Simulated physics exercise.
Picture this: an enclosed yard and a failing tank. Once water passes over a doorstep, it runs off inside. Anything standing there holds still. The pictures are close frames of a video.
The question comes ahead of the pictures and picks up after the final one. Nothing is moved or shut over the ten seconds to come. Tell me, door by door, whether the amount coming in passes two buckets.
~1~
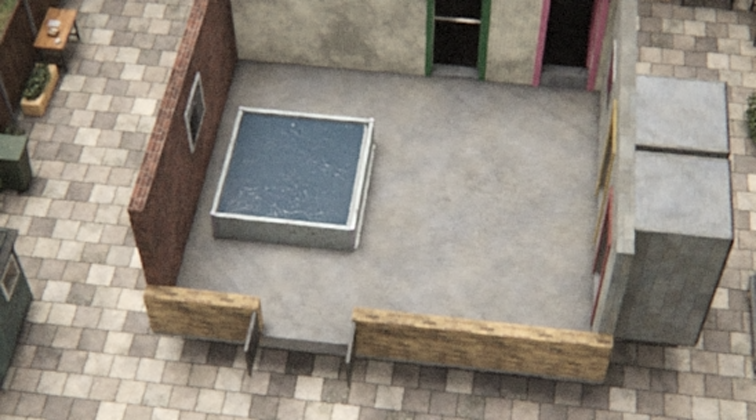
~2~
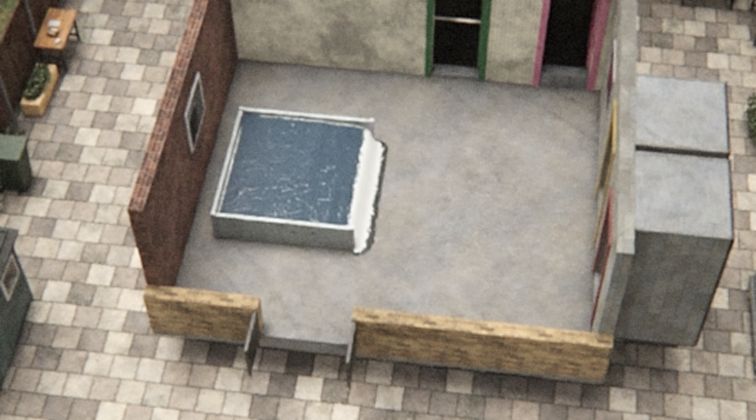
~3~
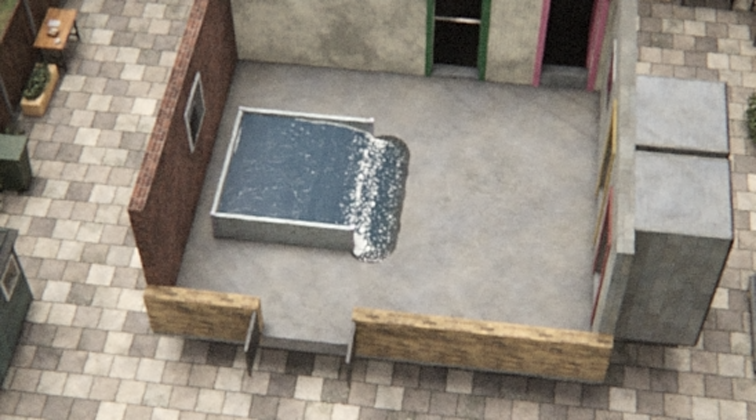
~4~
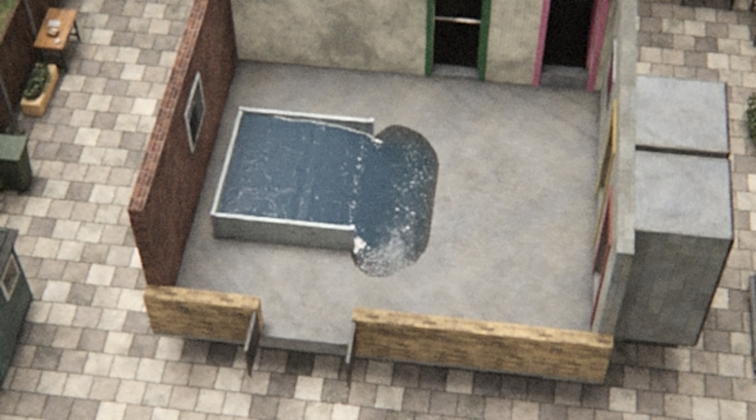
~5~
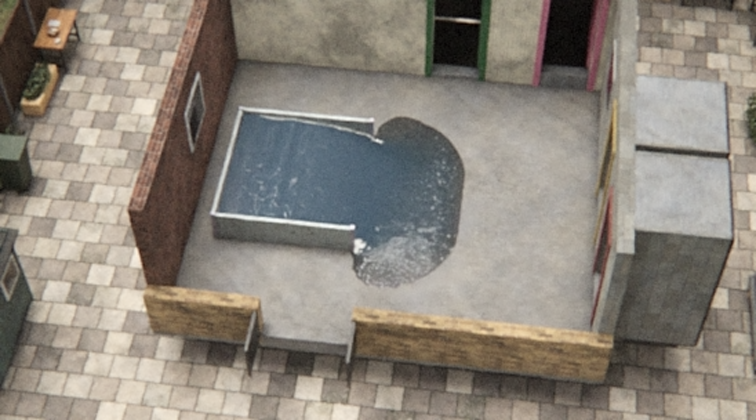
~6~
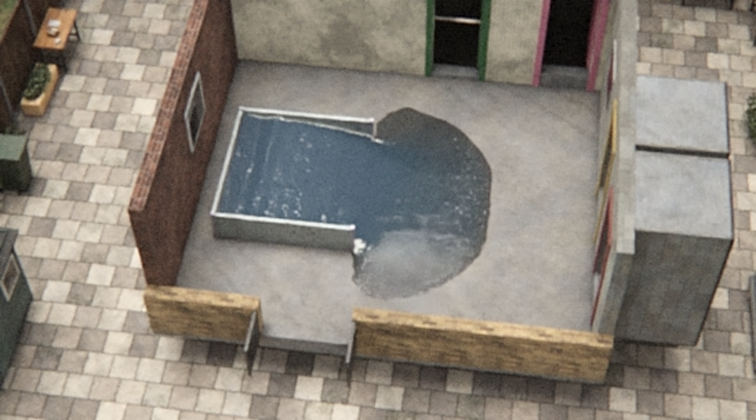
As I see it, the green door ends up within two buckets, the pink door ends up within two buckets, the yellow door ends up within two buckets, the red door ends up over two buckets.
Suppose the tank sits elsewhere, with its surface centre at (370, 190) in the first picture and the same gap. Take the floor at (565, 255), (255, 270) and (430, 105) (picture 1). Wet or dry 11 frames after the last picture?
Going through the three spots in turn: Gets wet, stays untouched, stays untouched.
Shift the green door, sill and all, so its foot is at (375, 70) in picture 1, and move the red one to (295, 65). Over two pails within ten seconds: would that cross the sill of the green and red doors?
Taking them in turn, the green door misses the threshold and the red door misses the threshold.
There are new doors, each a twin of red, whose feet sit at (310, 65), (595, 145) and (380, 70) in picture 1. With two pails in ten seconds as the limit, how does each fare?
Well, the first is below the limit, the next is above the limit, and the last is below the limit.
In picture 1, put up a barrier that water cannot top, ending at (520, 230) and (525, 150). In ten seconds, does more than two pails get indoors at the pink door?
Pink door: Undershoots.
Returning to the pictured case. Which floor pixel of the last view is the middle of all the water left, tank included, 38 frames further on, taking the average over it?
That comes out near (459, 205).
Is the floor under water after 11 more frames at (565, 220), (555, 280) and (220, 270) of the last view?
As listed: Covered, awash, dry.
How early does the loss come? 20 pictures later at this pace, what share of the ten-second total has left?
Somewhere around 20 per cent, I'd say.
A moment on, water covers 45 % of the floor; the green door not reached, the pink door not reached, the yellow door wet at the sill, nothing in, the red door not reached.
Next, water covers 60 % of the floor; the green door wet at the sill, nothing in, the pink door not reached, the yellow door wet at the sill, nothing in, the red door under two buckets in.
Then, water covers 60 % of the floor; the green door wet at the sill, nothing in, the pink door wet at the sill, nothing in, the yellow door wet at the sill, nothing in, the red door over two buckets in.
Later, water covers 75 % of the floor; the green door under two buckets in, the pink door wet at the sill, nothing in, the yellow door wet at the sill, nothing in, the red door far over two buckets in.
In the end, water covers 100 % of the floor; the green door under two buckets in, the pink door wet at the sill, nothing in, the yellow door wet at the sill, nothing in, the red door far over two buckets in.
